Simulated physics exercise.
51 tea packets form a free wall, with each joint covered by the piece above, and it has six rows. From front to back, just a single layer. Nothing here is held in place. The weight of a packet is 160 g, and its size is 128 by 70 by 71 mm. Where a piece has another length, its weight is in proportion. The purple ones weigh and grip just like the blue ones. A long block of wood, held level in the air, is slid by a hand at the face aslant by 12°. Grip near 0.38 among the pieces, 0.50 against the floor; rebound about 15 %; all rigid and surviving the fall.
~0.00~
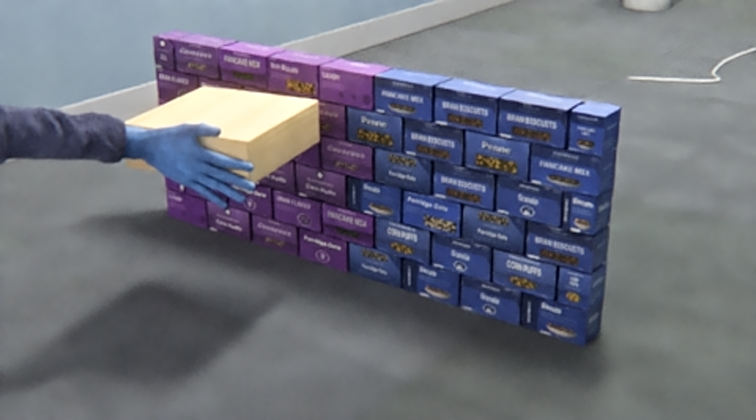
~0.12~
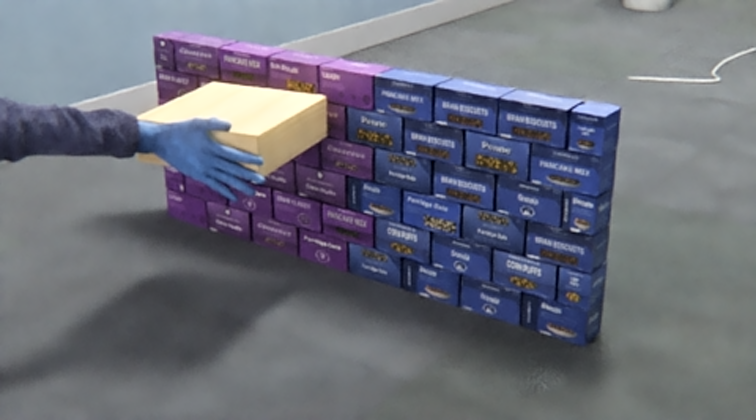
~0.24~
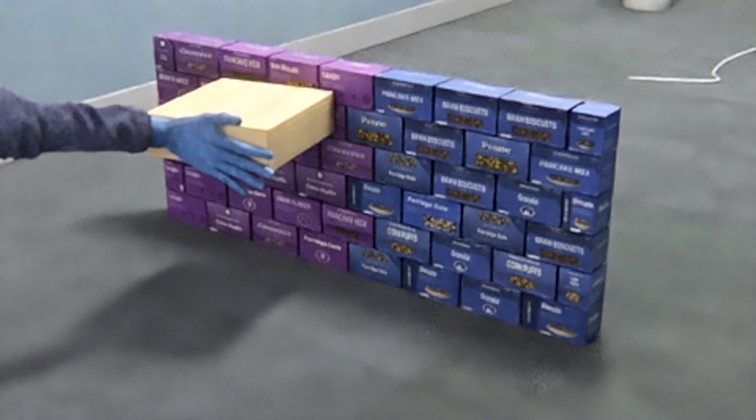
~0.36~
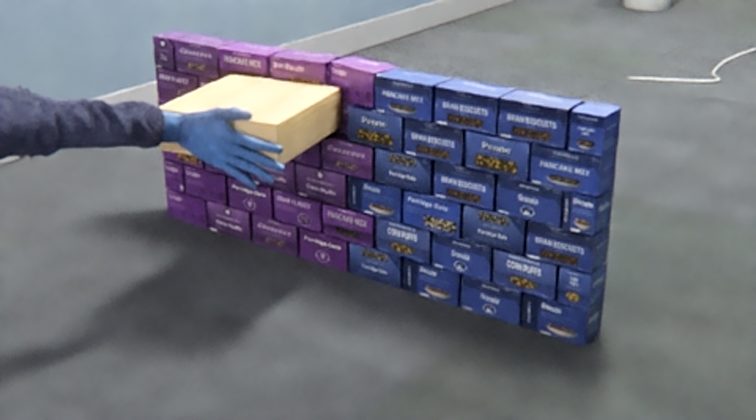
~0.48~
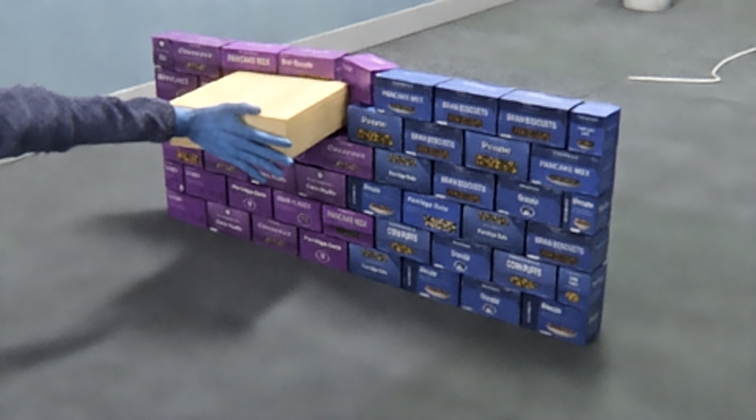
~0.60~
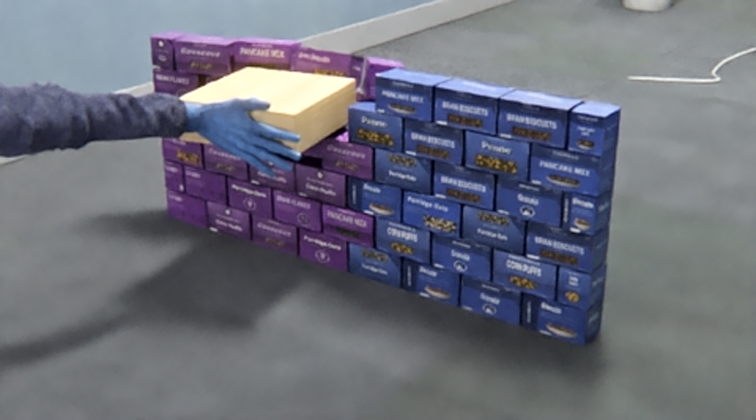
A blue-gloved hand in a dark sleeve moves a pale wooden block from the left toward a low wall of boxes on a grey floor, seen from slightly above by a still camera. The stacked boxes are purple on the left and blue on the right, with a pale blue wall behind. The block pushes into the upper purple rows, shifting and tilting several boxes, while the blue ones stay in place.
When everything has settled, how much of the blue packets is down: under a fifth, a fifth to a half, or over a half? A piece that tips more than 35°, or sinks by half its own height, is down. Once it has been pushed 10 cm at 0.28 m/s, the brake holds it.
Under a fifth.
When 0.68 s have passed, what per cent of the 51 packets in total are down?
10 per cent at that moment.
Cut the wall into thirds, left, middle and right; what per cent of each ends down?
Per cent by third - left: 20; middle: 20; right: 0.
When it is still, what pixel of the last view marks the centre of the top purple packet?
I'd place it at about (364, 183) in the final view.
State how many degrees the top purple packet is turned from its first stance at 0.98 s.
Near 80 degrees from where it started.
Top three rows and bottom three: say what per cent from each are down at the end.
Top 30 per cent versus bottom 0 per cent.
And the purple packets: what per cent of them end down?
Taking the purple group, 30 in a hundred end up down.
After 0.68 s, none of the 24 blue packets down (4 of 51 in all colours); top blue packet unmoved; top purple packet 46° from how it stood, 43 mm lower.
After 0.80 s, none of the 24 blue packets down (4 of 51 in all colours); top blue packet unmoved; top purple packet on its side.
After 0.98 s, none of the 24 blue packets down (7 of 51 in all colours); top blue packet unmoved; top purple packet on its side.
In the end (1.8 s), none of the 24 blue packets down (7 of 51 in all colours); top blue packet unmoved; top purple packet on its side. That is 0 per cent. From the last view, middles, top blue packet near (475, 106), top purple packet near (364, 183).
